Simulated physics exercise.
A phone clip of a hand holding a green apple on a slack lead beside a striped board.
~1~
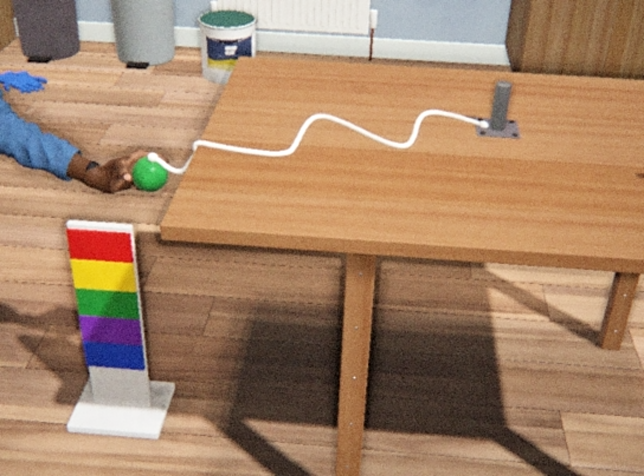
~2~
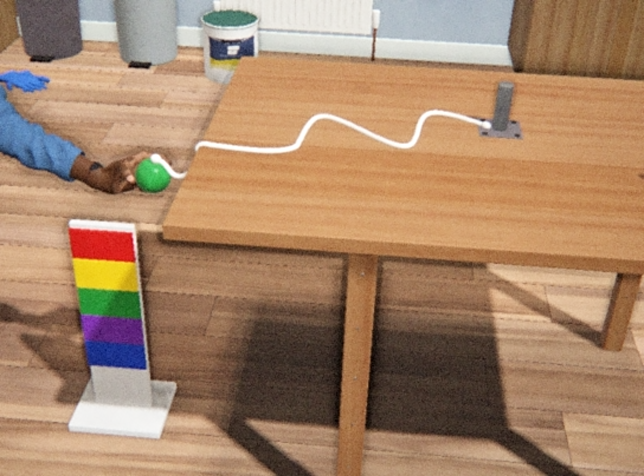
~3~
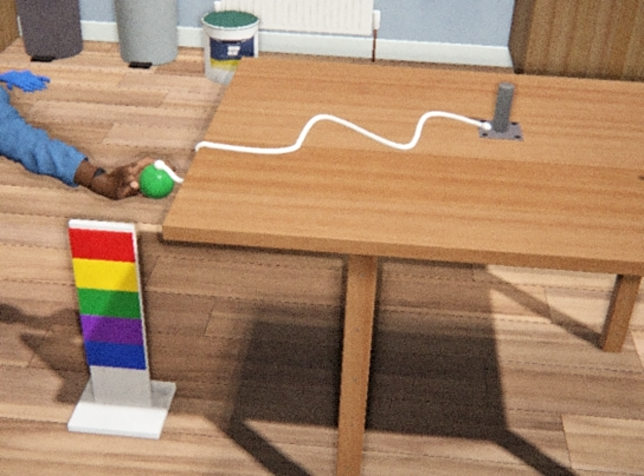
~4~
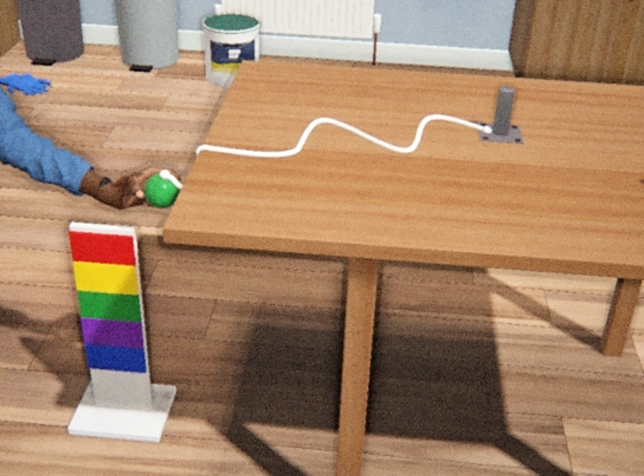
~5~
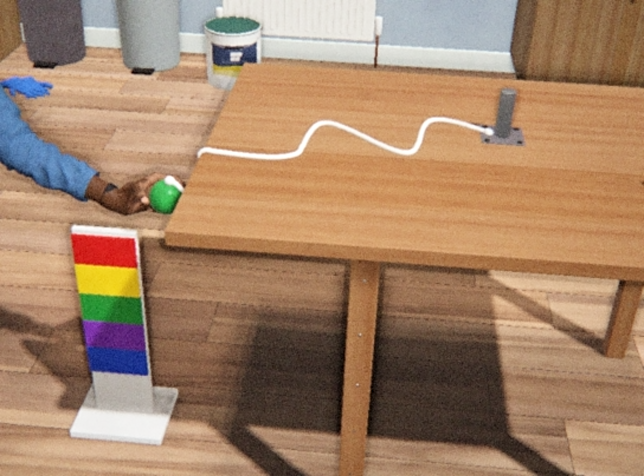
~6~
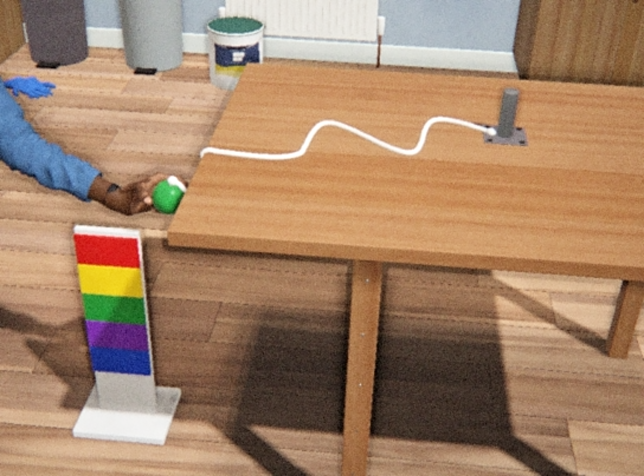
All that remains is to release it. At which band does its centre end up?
Its centre hangs level with the purple band.
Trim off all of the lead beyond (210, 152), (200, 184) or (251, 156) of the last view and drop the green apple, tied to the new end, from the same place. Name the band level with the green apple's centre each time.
It would be yellow; green; red.
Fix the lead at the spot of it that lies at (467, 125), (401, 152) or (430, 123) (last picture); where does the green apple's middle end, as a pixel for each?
Try by try, around (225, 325), (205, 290) and (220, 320).
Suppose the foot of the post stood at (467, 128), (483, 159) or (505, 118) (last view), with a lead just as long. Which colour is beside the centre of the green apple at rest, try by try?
One after the other, blue; blue; purple.
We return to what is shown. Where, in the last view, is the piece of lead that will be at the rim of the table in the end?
Near (313, 133).
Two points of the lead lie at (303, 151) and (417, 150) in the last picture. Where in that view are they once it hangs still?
They go to (213, 182) and to (353, 136).
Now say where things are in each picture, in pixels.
Green apple (150, 174); red (100, 247); yellow (103, 277); green (107, 304); purple (111, 331); blue (114, 357), in the first picture.
Green apple (153, 176); lead through (448, 115) (414, 141) (347, 124) (300, 139) (222, 147), in the second picture.
Green apple (157, 182), in the third picture.
Green apple (162, 191); lead through (449, 119) (414, 146) (348, 128) (301, 143) (223, 150), in the fourth picture.
Green apple (167, 197), in the fifth picture.
Green apple (170, 197); lead through (453, 121) (419, 148) (352, 130) (305, 146) (227, 153), in the sixth picture.
Early on, apple near (247, 321); level with purple.
Midway, apple near (199, 339); level with purple.
Finally, apple near (225, 336); level with purple. Its middle rests at the purple band.
